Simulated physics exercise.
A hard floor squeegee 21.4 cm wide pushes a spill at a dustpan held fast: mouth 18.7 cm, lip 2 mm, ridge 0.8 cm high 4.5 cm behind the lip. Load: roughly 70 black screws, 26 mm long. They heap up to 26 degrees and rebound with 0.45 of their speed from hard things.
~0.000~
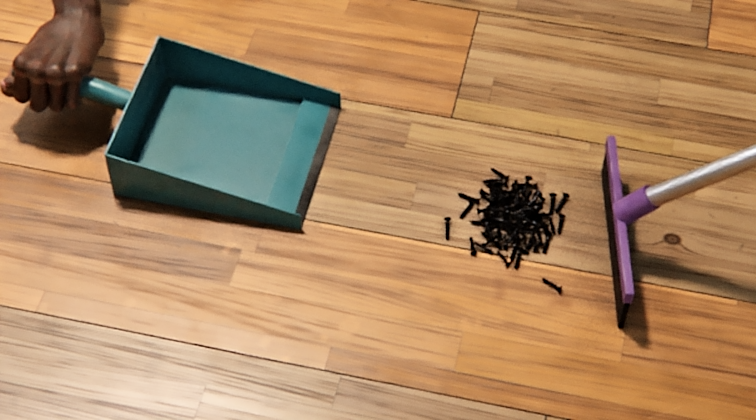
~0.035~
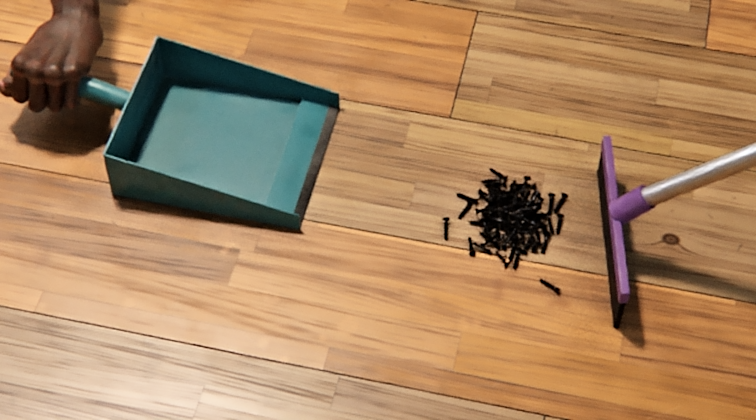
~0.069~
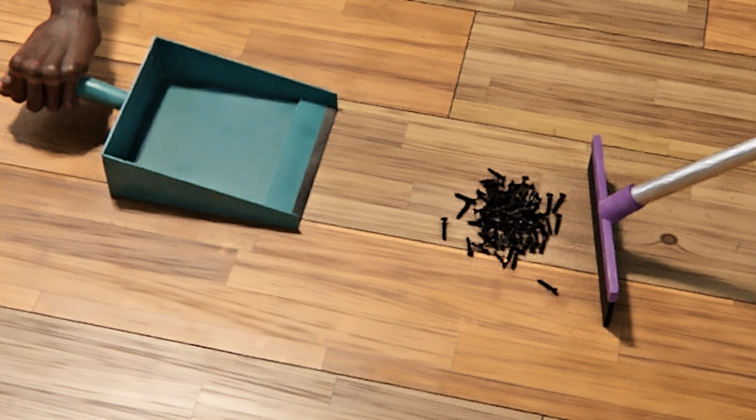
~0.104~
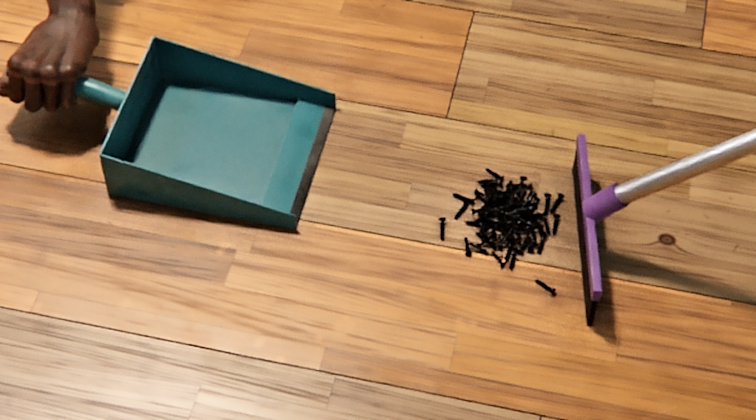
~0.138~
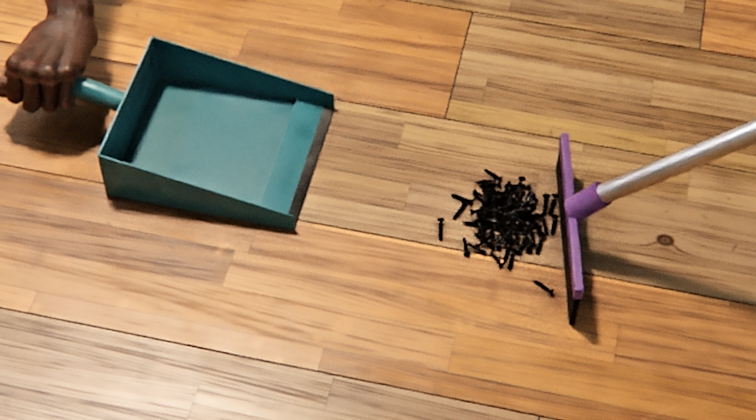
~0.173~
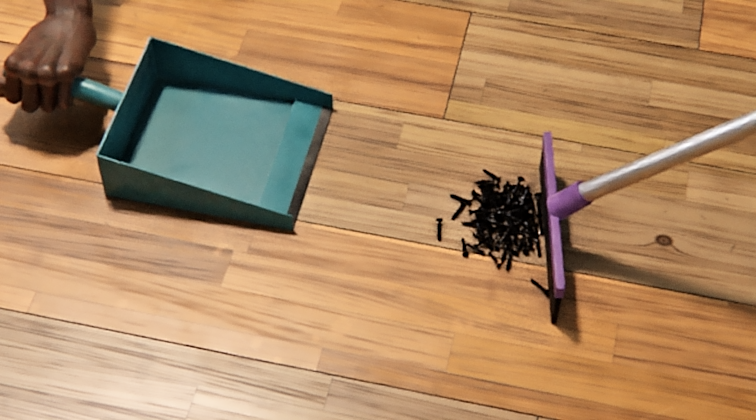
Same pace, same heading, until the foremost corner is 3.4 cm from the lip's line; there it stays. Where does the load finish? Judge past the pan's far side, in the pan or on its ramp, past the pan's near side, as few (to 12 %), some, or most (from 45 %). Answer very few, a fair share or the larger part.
Past the pan's far side: Very few; in the pan or on its ramp: Very few; past the pan's near side: A fair share.
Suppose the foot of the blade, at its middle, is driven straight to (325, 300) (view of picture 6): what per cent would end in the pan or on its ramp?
Some 0 per cent.
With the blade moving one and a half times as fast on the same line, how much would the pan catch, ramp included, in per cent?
Then about 15 per cent.
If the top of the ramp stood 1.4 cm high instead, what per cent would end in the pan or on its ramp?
It would be near 5 per cent.
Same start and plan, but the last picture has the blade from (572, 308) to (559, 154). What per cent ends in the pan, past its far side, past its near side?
Pan 0, far 0, near 65.
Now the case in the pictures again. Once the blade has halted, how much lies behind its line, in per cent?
Some 0 per cent.
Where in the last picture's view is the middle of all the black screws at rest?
Around (319, 206).
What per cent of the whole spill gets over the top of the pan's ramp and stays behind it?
About 0 per cent.
Then, at 0.40 s, middle of the blade 17 cm from the lip; 0 % over the lip, far side 0 %, near side 15 %.
After 0.54 s, middle of the blade 10 cm from the lip; 0 % over the lip, far side 0 %, near side 20 %.
Then, at 0.82 s, middle of the blade 6 cm from the lip; 5 % over the lip, far side 0 %, near side 25 %.
In the end, at 1.7 s, far side 0 %, pan 5 %, near side 25 %, in front of the lip or behind the blade 70 %.
